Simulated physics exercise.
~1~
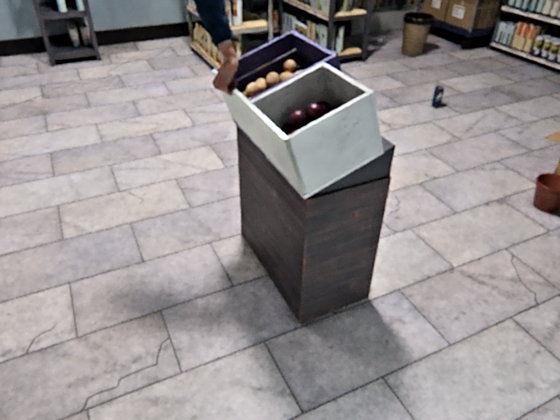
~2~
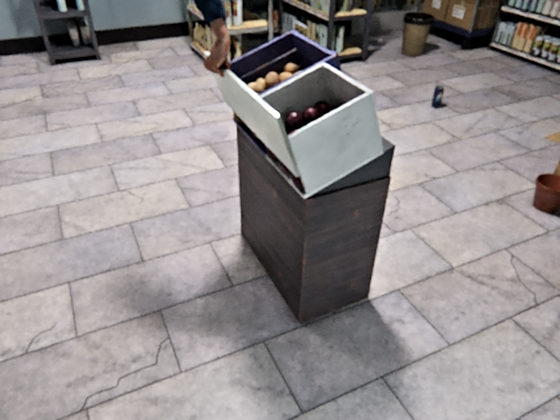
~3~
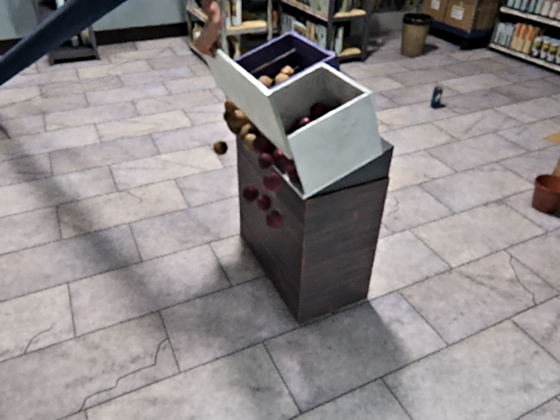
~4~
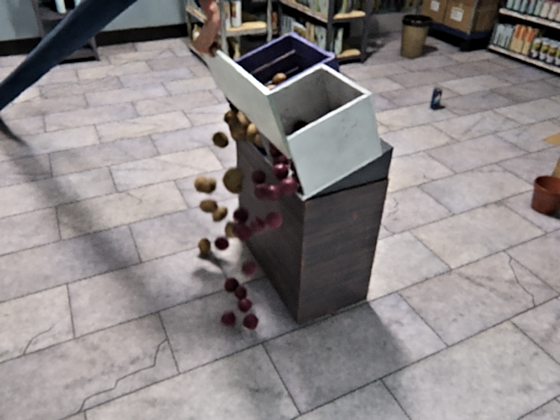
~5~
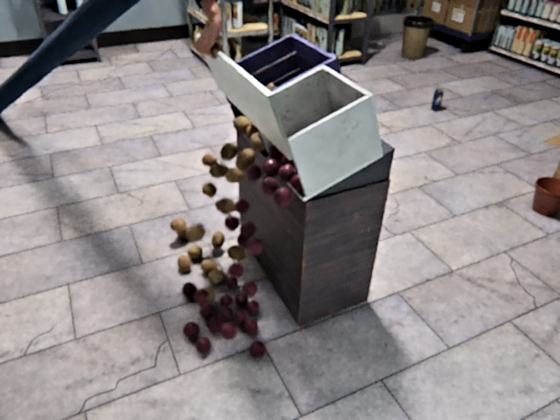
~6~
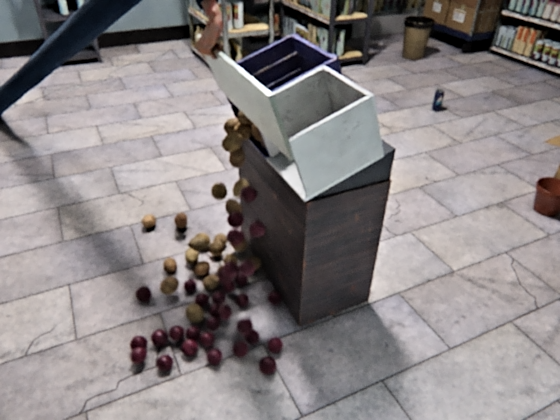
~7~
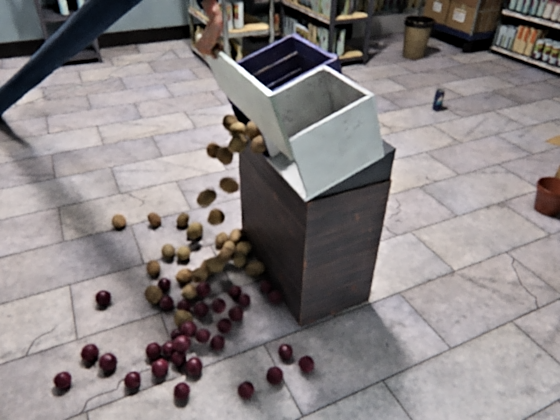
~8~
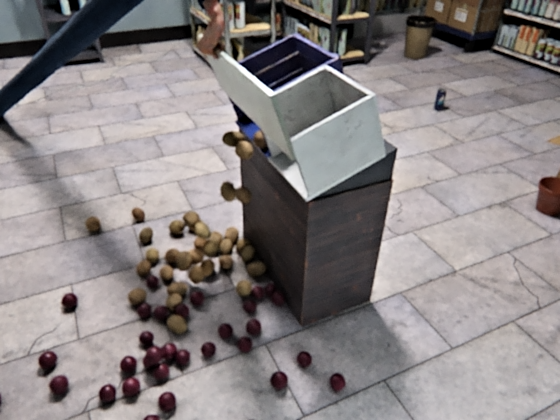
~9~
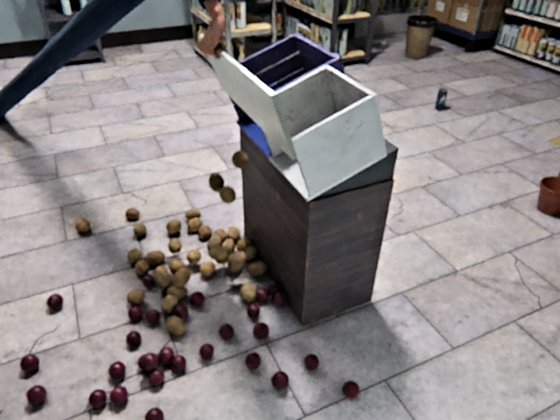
A hand lifts the gate, and red onions and potatoes tumble out across the floor.
